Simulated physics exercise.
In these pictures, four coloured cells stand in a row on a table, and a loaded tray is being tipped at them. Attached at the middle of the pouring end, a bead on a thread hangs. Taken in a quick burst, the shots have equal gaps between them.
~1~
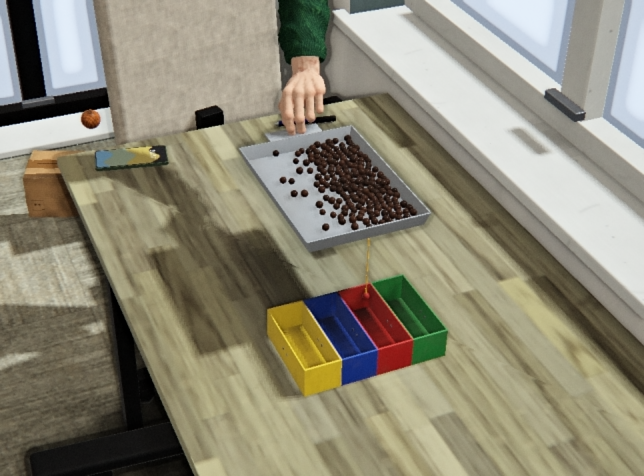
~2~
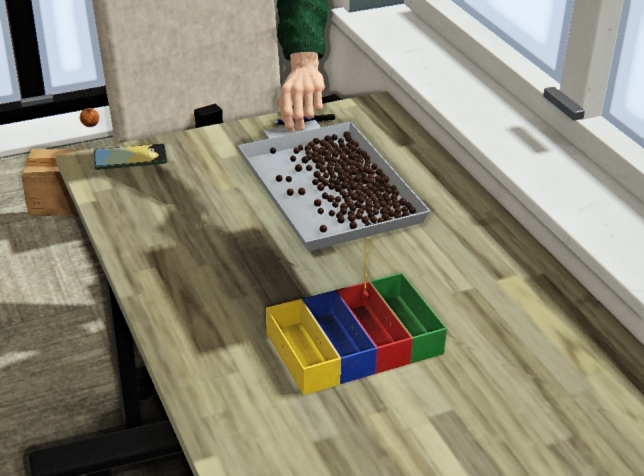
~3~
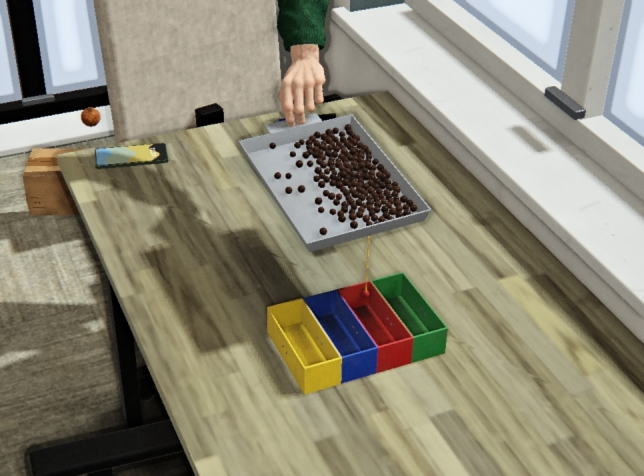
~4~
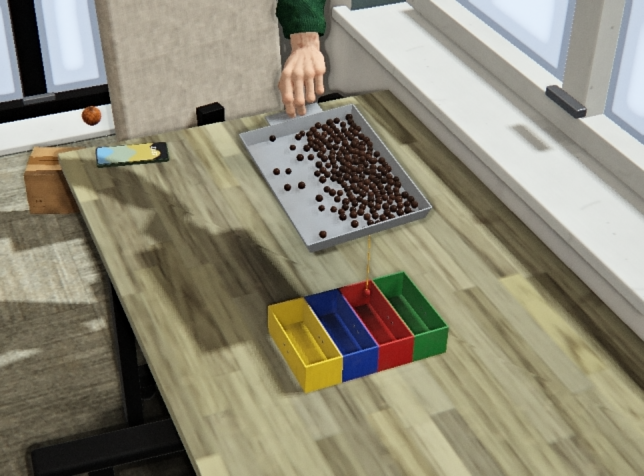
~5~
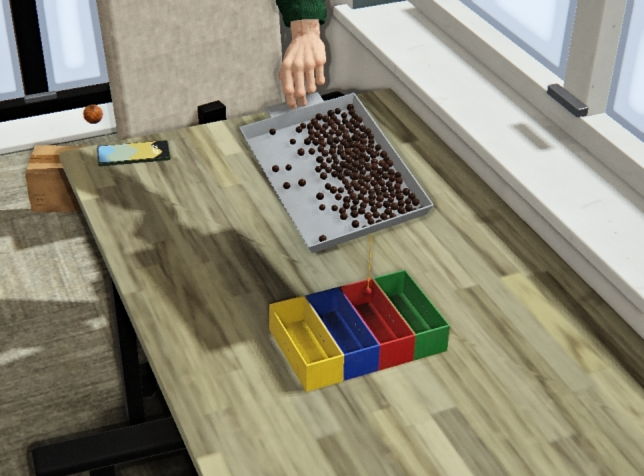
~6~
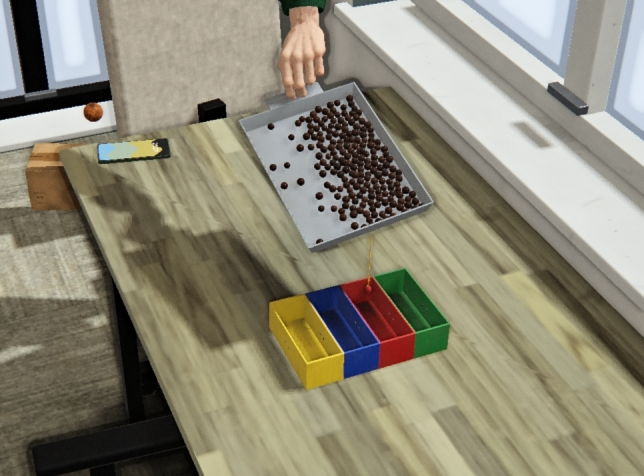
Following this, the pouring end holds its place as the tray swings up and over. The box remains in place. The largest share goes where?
To the yellow cell.
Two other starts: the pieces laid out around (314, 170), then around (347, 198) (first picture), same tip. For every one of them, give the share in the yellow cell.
About 60 %, then about 60 %.
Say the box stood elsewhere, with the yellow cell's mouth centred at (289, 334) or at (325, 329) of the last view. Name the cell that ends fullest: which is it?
Try 1 - that blue cell; try 2 - the yellow one.
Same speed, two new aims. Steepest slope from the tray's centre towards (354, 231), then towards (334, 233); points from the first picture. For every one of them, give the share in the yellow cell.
Case one near 10 %; case two near 50 %.
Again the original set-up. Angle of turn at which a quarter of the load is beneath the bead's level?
Roughly 65 degrees at that moment.
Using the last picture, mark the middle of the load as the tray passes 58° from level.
Look about (327, 236) in the last picture.
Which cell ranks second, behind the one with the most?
The blue one.
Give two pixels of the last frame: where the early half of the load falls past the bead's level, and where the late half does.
Starting near (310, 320), moving on to near (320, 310).
Shortly afterwards, tray tipped steeply; the bulk on the tray; a little in the yellow cell; only a few in the blue cell; near a quarter falling or outside the box.
Next, tray tipped right over; a little on the tray; near half in the yellow cell; near a quarter in the blue cell; only a few in the red cell; only a few in the green cell; a little falling or outside the box.
Some moments later, tray tipped past a quarter turn; near two thirds in the yellow cell; near a quarter in the blue cell; only a few in the red cell; only a few in the green cell; a little falling or outside the box.
In the end, tray tipped past a quarter turn; near two thirds in the yellow cell; near a quarter in the blue cell; only a few in the red cell; only a few in the green cell; a little outside the box.
